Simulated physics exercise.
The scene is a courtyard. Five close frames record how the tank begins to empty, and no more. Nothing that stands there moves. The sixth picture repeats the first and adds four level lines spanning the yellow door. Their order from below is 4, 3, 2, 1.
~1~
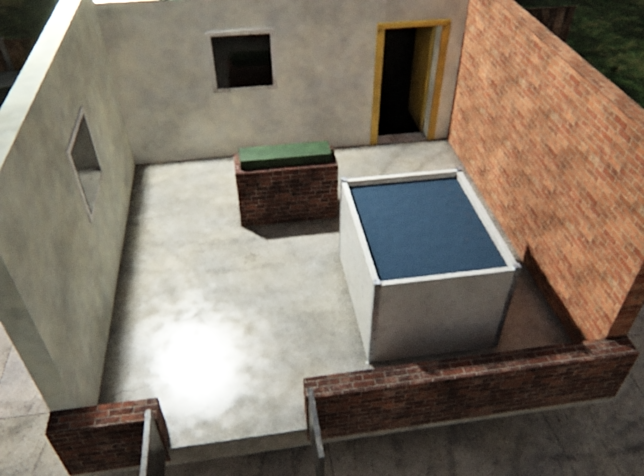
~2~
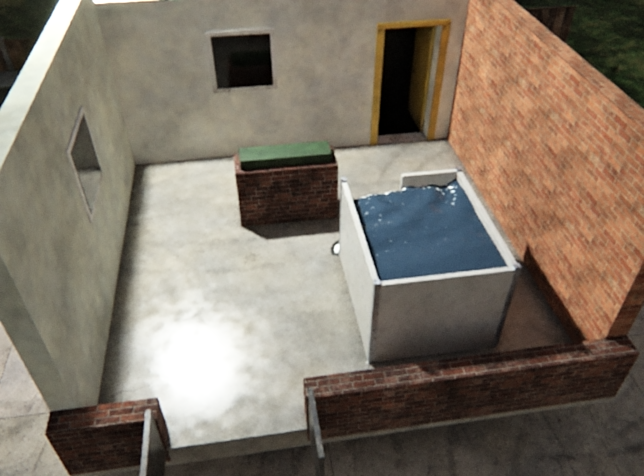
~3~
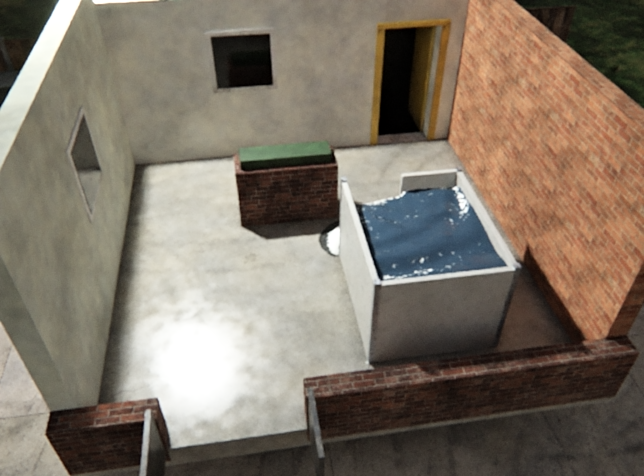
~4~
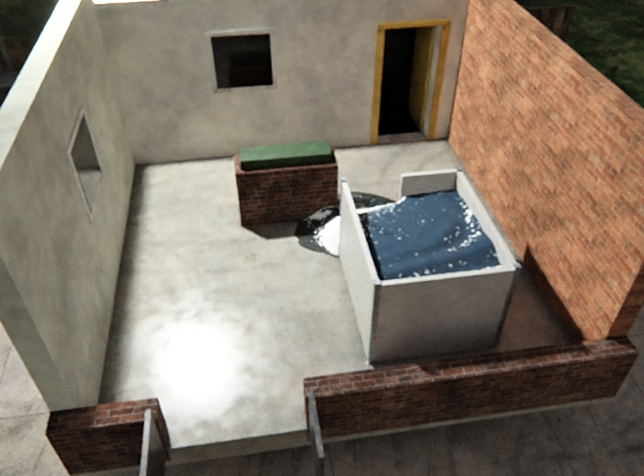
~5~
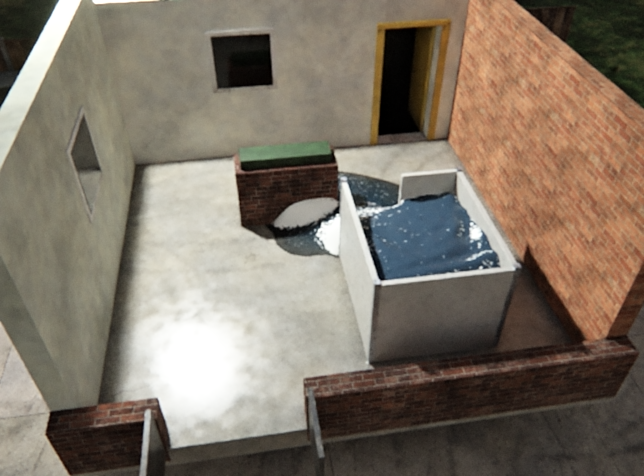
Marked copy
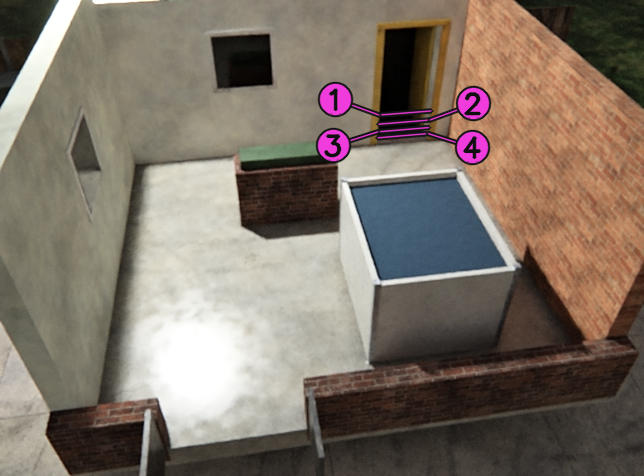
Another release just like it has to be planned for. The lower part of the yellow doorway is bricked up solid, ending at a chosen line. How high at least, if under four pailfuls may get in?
Go for 2.
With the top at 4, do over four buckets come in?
Yes, that goes wrong.
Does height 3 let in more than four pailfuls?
Yes, that goes wrong.
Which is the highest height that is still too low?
That would be 3.
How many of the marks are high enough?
Two of them.
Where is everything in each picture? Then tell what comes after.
In the first frame, water in the tank at rest, its middle at (422, 226); foot of the yellow doorway at (402, 142); open gate at (231, 384).
In the second frame, water covers 1 % of the ground, its front hidden from here.
In the third frame, water covers 3 % of the ground, its front hidden from here.
In the fourth frame, front seen at (306, 234), 7 % of the ground wet.
In the fifth frame, front seen at (274, 223), 12 % of the ground wet.
On the marked copy, 1 at (405, 112); 2 at (404, 122); 3 at (403, 129); 4 at (402, 135); from the bottom up 4, 3, 2, 1.
Choosing 1, nothing gets over.
Choosing 2, a splash gets over, under a bucket.
Choosing 3, about 8 bucketfuls get in.
Choosing 4, dozens of bucketfuls pour in.
